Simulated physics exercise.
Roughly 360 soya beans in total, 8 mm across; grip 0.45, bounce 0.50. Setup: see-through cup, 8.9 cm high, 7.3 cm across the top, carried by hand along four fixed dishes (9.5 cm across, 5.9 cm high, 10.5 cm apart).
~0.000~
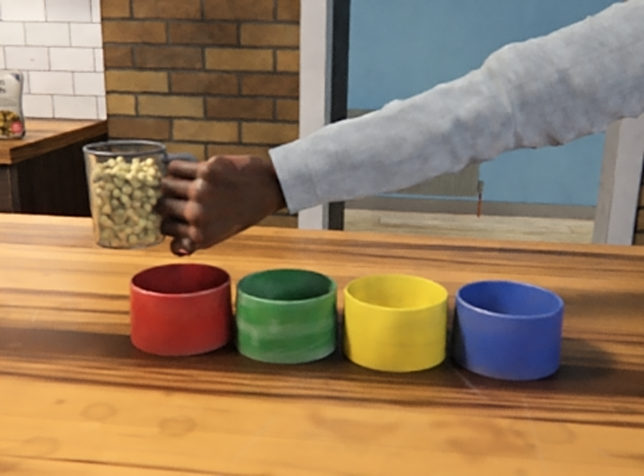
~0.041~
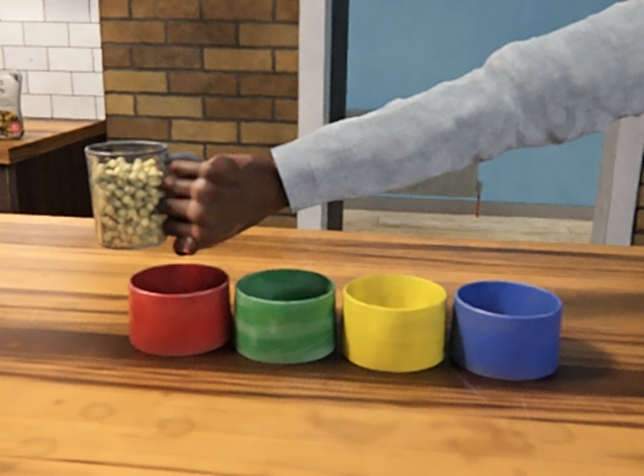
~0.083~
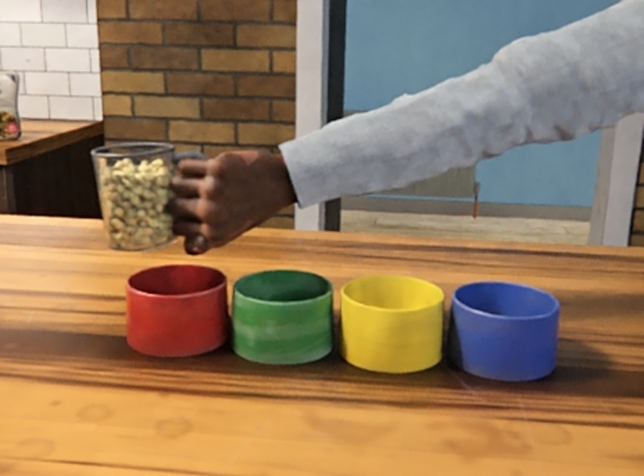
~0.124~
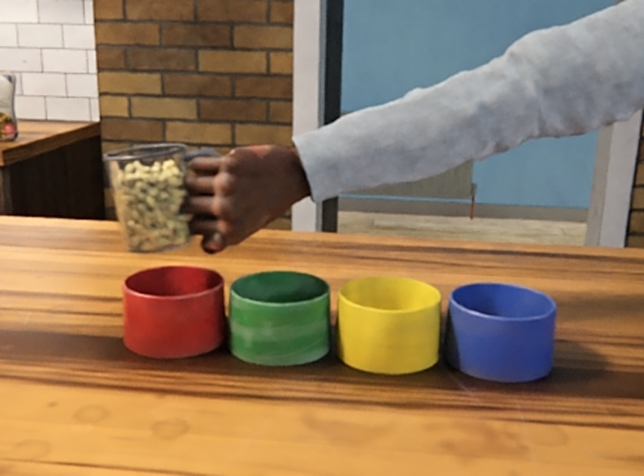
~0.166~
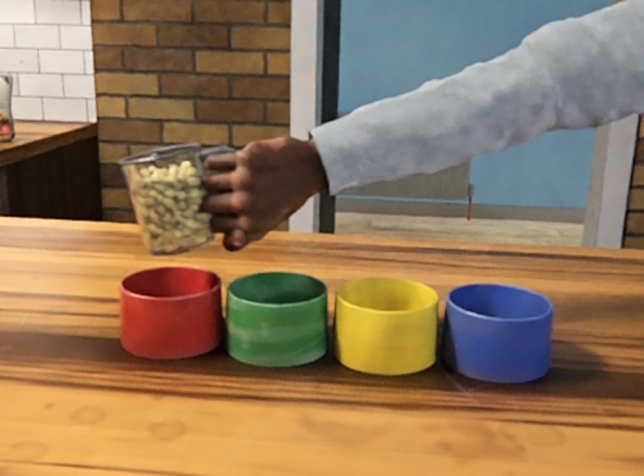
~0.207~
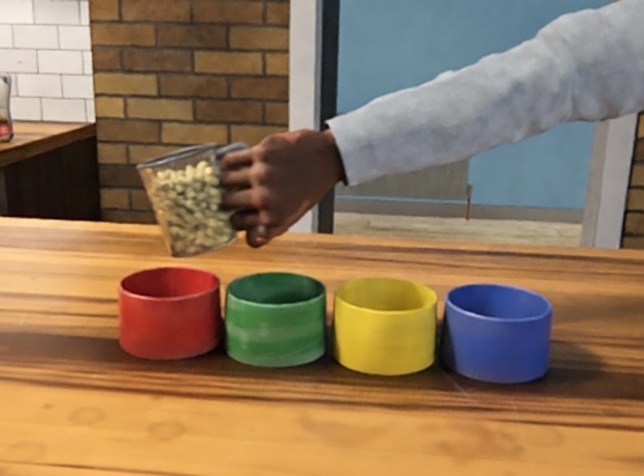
A hand held a clear cup of pale beans behind four bowls, red, green, yellow and blue, on a wooden counter, then moved it a little to the right while gradually tilting it leftward.
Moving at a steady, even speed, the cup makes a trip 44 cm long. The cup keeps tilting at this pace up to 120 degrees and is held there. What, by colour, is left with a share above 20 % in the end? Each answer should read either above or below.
Red - below, blue - above, green - below, yellow - below, counter - below.
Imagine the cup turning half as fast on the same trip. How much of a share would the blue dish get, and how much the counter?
Blue 100; counter 0.
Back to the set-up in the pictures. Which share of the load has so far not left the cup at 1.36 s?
Roughly 20 in a hundred.
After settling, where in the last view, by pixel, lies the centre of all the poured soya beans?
I'd say roughly (499, 335).
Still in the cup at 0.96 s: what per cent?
Roughly 95 per cent, give or take.
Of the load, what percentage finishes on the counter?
Some 0 in a hundred.
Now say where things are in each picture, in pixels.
Cup at (128, 195), tilt 0 degrees, lip at (88, 147), moved 0.0 cm; middle of the pieces at (124, 200); red dish at (181, 279); green dish at (287, 285); yellow dish at (396, 291); blue dish at (509, 298), in the first frame.
Cup at (130, 195), tilt 1 degrees, lip at (90, 148), moved 0.3 cm; middle of the pieces at (127, 201), in the second frame.
Cup at (138, 196), tilt 3 degrees, lip at (97, 151), moved 1.4 cm; middle of the pieces at (135, 202), in the third frame.
Cup at (153, 198), tilt 7 degrees, lip at (109, 155), moved 3.1 cm; middle of the pieces at (150, 204), in the fourth frame.
Cup at (171, 200), tilt 12 degrees, lip at (124, 160), moved 5.2 cm; middle of the pieces at (169, 206), in the fifth frame.
Cup at (191, 201), tilt 16 degrees, lip at (141, 165), moved 7.2 cm; middle of the pieces at (189, 208); red dish at (170, 282); green dish at (276, 288); yellow dish at (386, 295); blue dish at (498, 301). Its pace works out near 110 degrees a second; the hand travels 49 cm a second, in the sixth frame.
After 0.66 s, tilt 66 degrees; cup holds 100 %.
Then, at 0.96 s, tilt 99 degrees; cup holds 95 %, blue 5 %.
Then, at 1.36 s, tilt 120 degrees; cup holds 20 %, blue 75 %.
By 2.1 s all is still; red 0 %, blue 100 %, green 0 %, yellow 0 %, counter 0 %.
